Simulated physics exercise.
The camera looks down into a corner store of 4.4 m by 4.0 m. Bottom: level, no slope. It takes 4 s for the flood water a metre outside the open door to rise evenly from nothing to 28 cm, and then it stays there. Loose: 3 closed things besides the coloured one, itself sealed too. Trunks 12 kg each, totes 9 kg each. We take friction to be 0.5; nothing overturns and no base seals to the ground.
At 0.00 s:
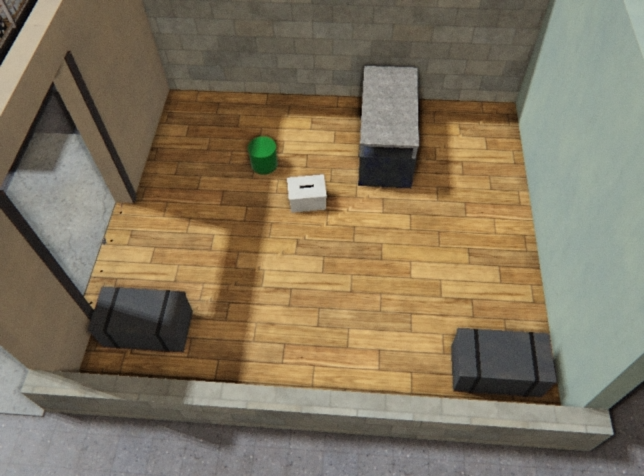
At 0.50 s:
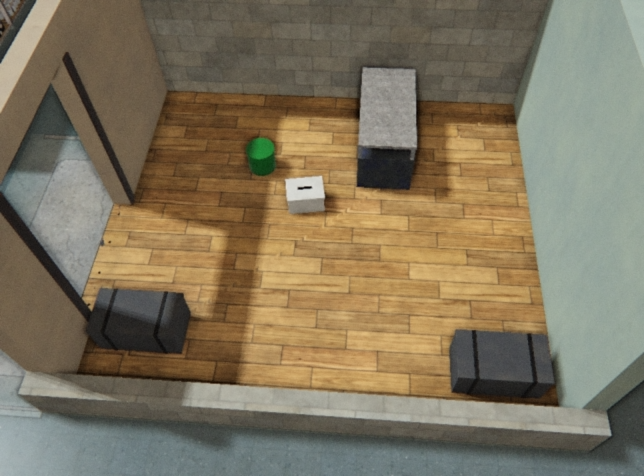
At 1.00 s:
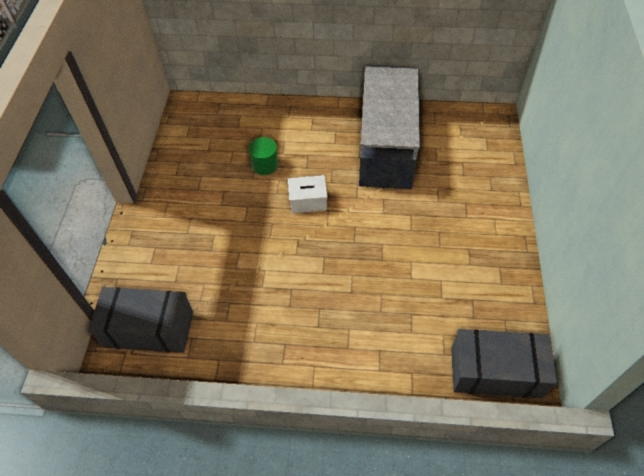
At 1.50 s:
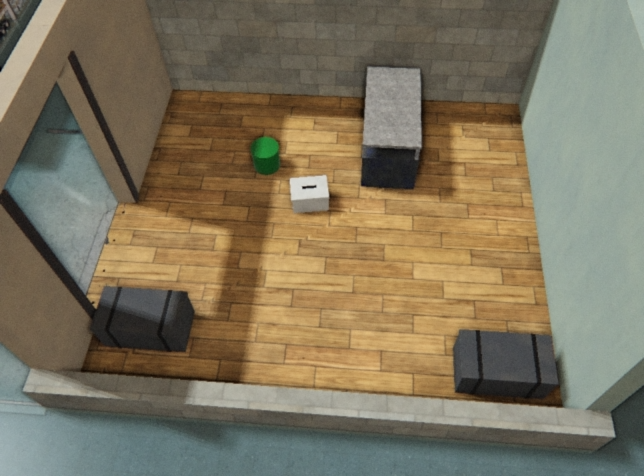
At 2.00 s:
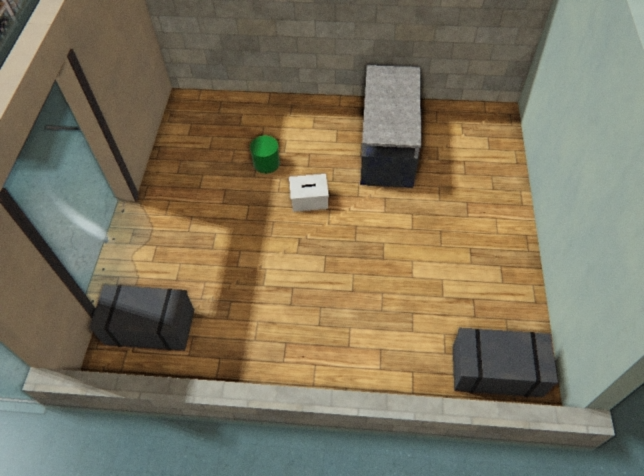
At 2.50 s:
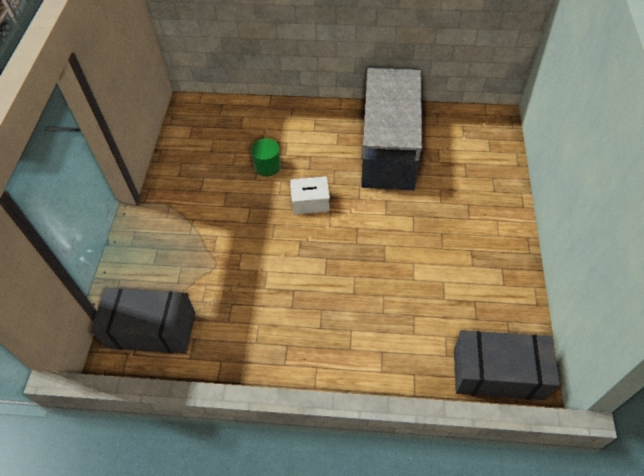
We see a wood-floored room from above, holding a green pail, a small white box, a grey-topped block and two dark trunks, all staying put, as water covers the ground outside and spreads through the left doorway onto the floor.
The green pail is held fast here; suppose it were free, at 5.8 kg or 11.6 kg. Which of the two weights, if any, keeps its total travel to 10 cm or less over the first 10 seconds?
Heavier wins.
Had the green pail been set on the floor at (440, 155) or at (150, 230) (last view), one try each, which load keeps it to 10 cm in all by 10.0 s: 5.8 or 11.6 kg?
No load; no load.
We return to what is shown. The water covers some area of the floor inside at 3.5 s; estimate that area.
Wet: Near 4.0 m2.
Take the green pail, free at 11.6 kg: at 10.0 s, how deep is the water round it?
About 7 cm.
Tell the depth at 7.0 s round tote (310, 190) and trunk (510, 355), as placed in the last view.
I'd put it at 10 cm and 19 cm respectively.
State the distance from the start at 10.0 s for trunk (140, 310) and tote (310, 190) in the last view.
Shifts: 40 cm / 200 cm.
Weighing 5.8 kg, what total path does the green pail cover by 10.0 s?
Adding it all up, something like 200 cm.
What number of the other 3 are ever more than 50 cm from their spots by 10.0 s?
I make that 2.
After 3.5 s the green pail would be 0 cm from its start with 5.8 kg and 0 cm from its start with 11.6 kg; 0 cm of water round it then.
After 4.5 s the green pail would be 2 cm from its start with 5.8 kg and 0 cm from its start with 11.6 kg; 4 cm of water round it then.
After 7.0 s the green pail would be 52 cm from its start with 5.8 kg and 0 cm from its start with 11.6 kg; 6 cm of water round it then.
After 10.0 s the green pail would be 91 cm from its start with 5.8 kg and 0 cm from its start with 11.6 kg; 7 cm of water round it then.
